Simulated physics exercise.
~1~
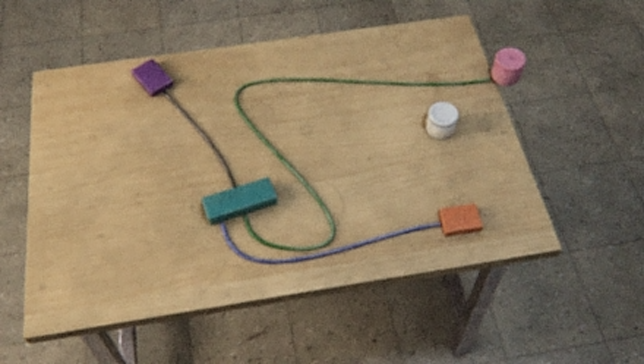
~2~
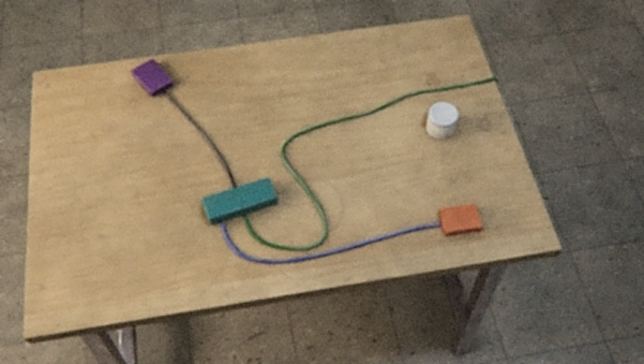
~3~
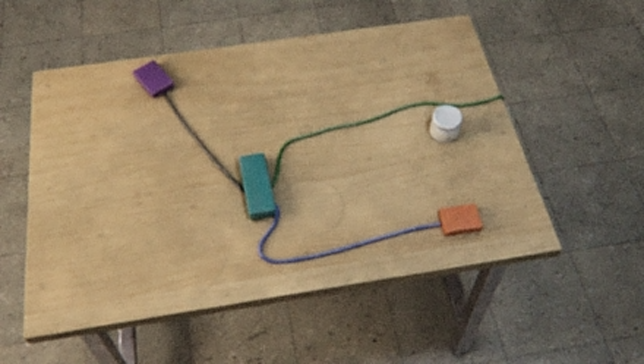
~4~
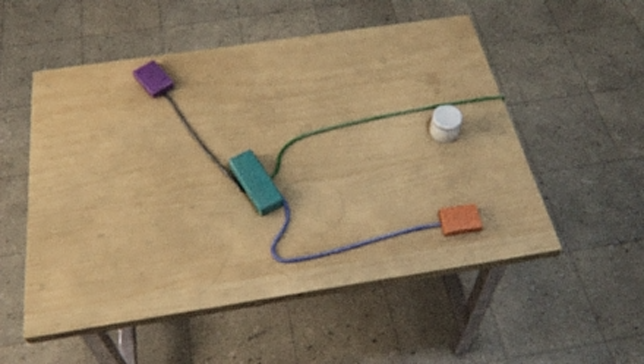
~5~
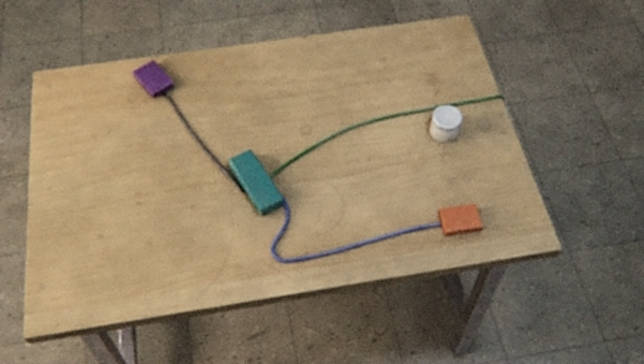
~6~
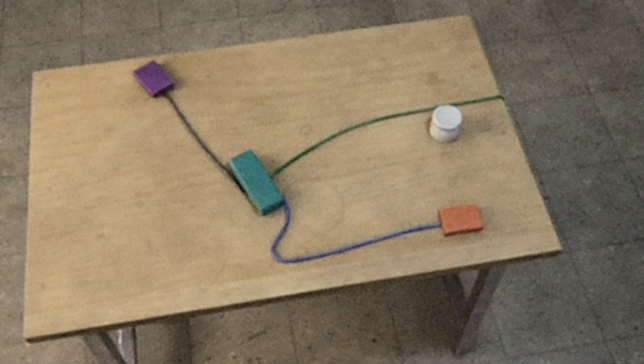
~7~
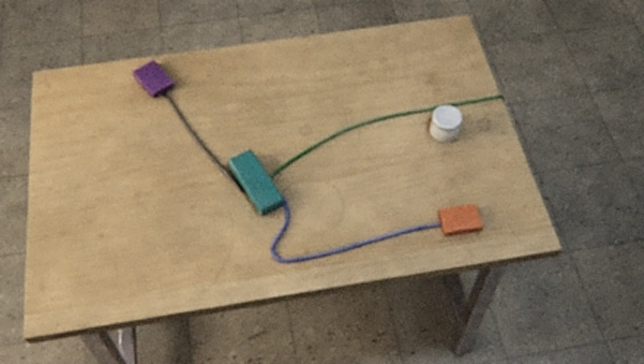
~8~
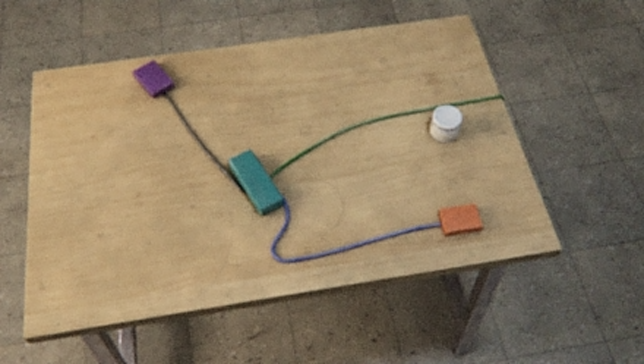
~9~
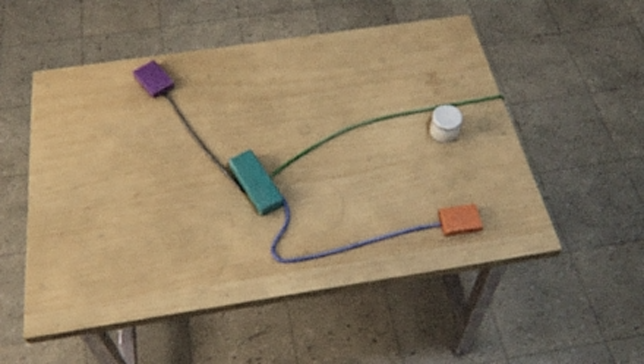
On a wooden table, a pink cylinder drops off the edge, its cable dragging a teal block.
